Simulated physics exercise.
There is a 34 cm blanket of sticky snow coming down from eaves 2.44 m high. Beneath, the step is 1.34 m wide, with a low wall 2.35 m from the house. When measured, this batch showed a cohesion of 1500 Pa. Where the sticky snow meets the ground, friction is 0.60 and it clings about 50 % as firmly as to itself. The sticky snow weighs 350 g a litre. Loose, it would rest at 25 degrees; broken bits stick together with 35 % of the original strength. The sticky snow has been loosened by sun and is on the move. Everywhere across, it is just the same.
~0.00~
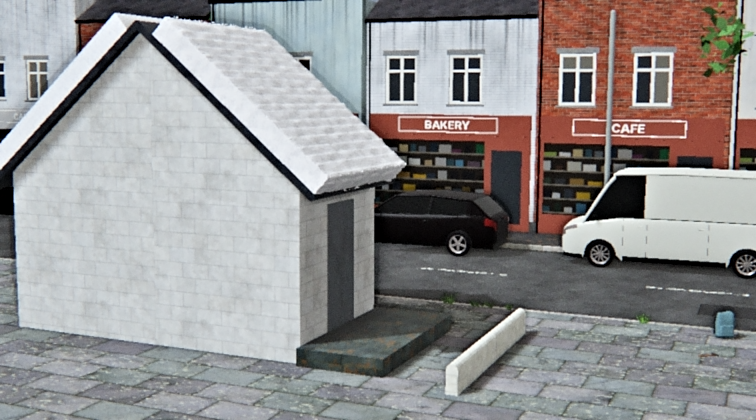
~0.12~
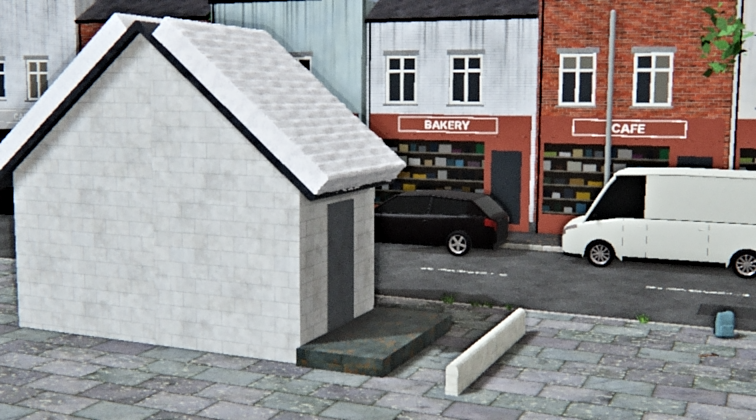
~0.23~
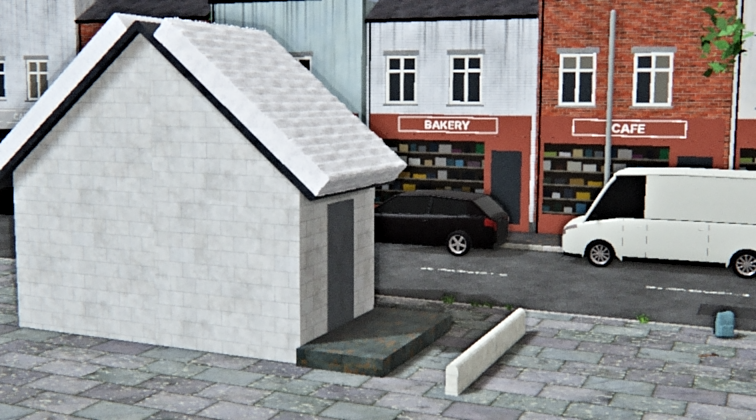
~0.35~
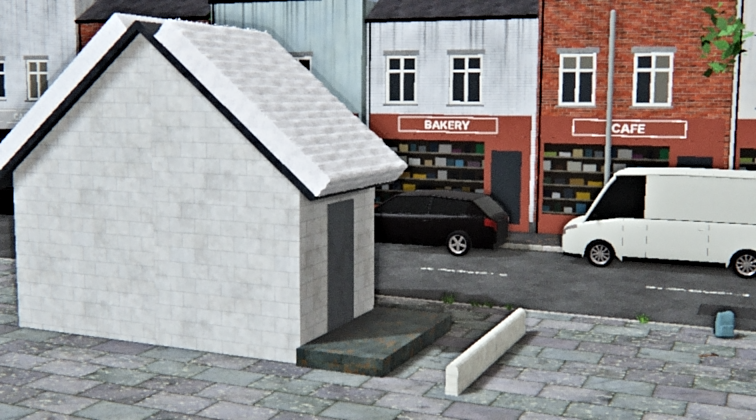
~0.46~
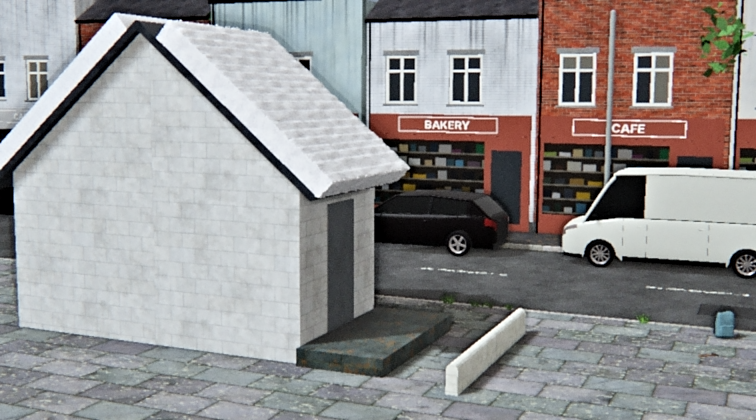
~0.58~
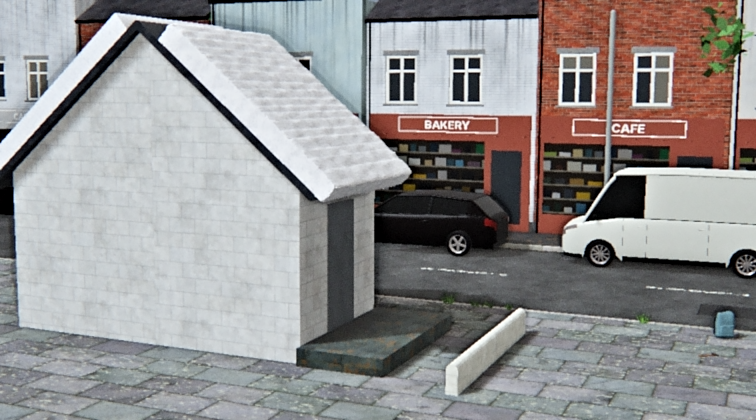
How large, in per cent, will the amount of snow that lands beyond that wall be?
My estimate is about 3 per cent.
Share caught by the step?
Share: Approx. 25 %.
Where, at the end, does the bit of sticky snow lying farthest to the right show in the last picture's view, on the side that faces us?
(490, 391) or thereabouts.
By 1.02 s, 92 % is still on the roof and 0 % is past the low wall.
By 1.55 s, 76 % is still on the roof and 0 % is past the low wall.
By 2.07 s, 50 % is still on the roof and 0 % is past the low wall.
By 2.60 s, 8 % is still on the roof and 0 % is past the low wall.
By 5.30 s, at the end, none is still on the roof and 3 % is past the low wall.
